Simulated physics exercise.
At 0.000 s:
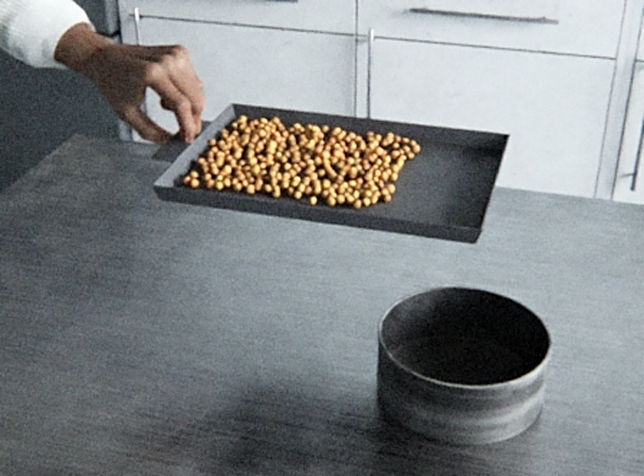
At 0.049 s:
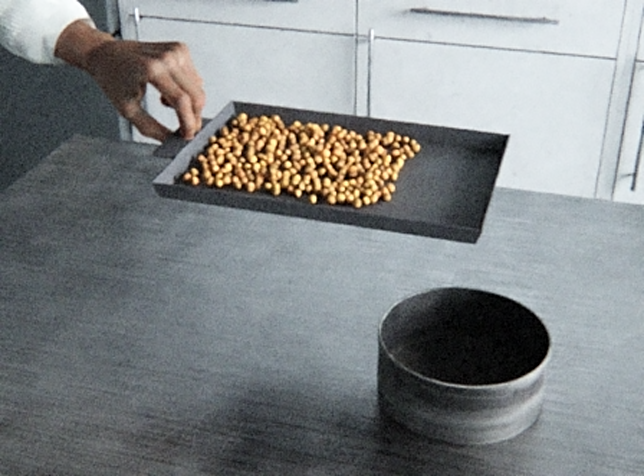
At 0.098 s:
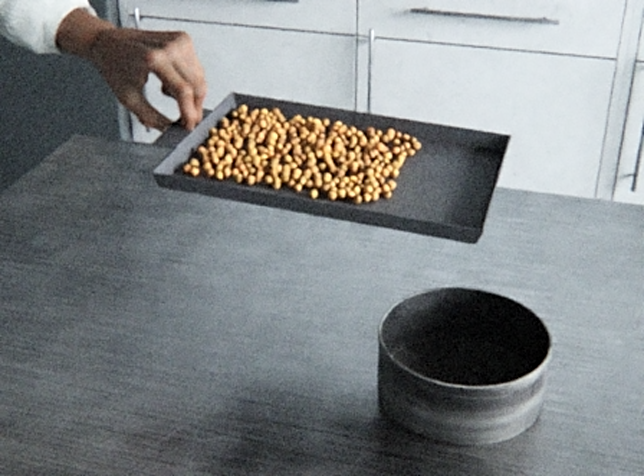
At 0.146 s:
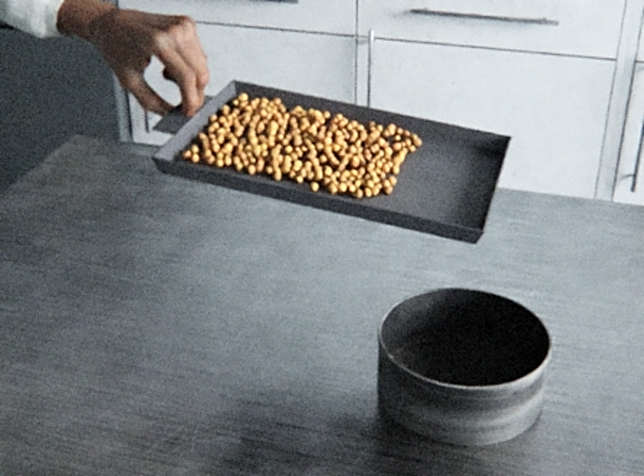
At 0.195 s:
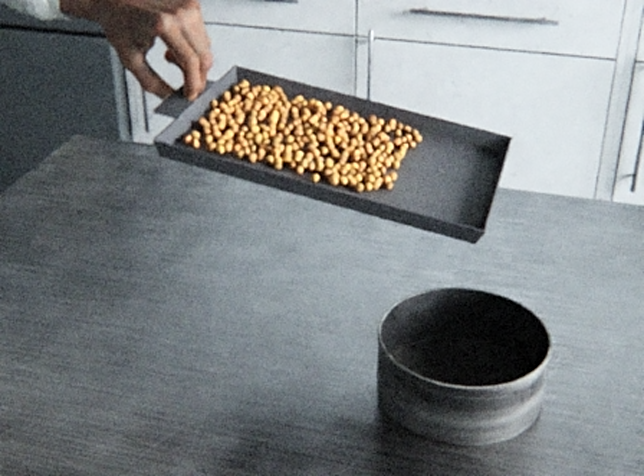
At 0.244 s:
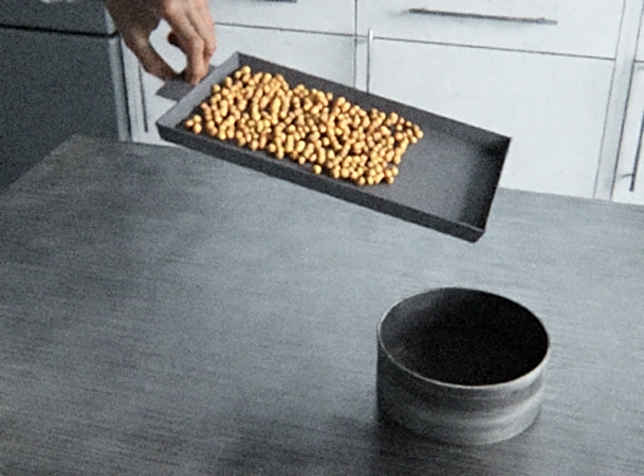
The clip shows a hand holding a dark rectangular tray of roasted chickpeas above a table with a round dark pot at right, then raising the tray's left end so it slopes down rightward, the chickpeas staying bunched together.
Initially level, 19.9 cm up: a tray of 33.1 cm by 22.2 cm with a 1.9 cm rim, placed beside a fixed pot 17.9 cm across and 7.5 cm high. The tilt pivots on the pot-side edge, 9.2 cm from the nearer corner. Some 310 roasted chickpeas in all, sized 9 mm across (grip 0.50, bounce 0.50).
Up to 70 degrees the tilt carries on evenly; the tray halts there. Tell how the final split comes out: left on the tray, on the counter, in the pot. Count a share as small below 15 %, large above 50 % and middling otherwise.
Tray: Large. Counter: Middling. Pot: Small.
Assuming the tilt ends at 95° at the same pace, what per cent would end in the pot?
You'd end up with some 20 % in the pot.
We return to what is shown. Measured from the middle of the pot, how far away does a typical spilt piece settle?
Roughly 18 cm from the centre.
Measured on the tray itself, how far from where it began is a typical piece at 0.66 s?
By then it sits near 10 cm from where it began.
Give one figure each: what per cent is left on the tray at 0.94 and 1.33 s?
Around 80 first, about 65 after.
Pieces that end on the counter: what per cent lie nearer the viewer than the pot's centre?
10 %.
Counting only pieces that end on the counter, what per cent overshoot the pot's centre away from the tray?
Some 100 per cent.
After 0.66 s, tilt 40 degrees; the tray holds 100 %, the pot 0 %.
After 0.94 s, tilt 58 degrees; the tray holds 80 %, the pot 0 %.
After 1.33 s, tilt 70 degrees; the tray holds 65 %, the pot 5 %.
In the end, at 1.9 s, tray 65 %, counter 30 %, pot 5 %.
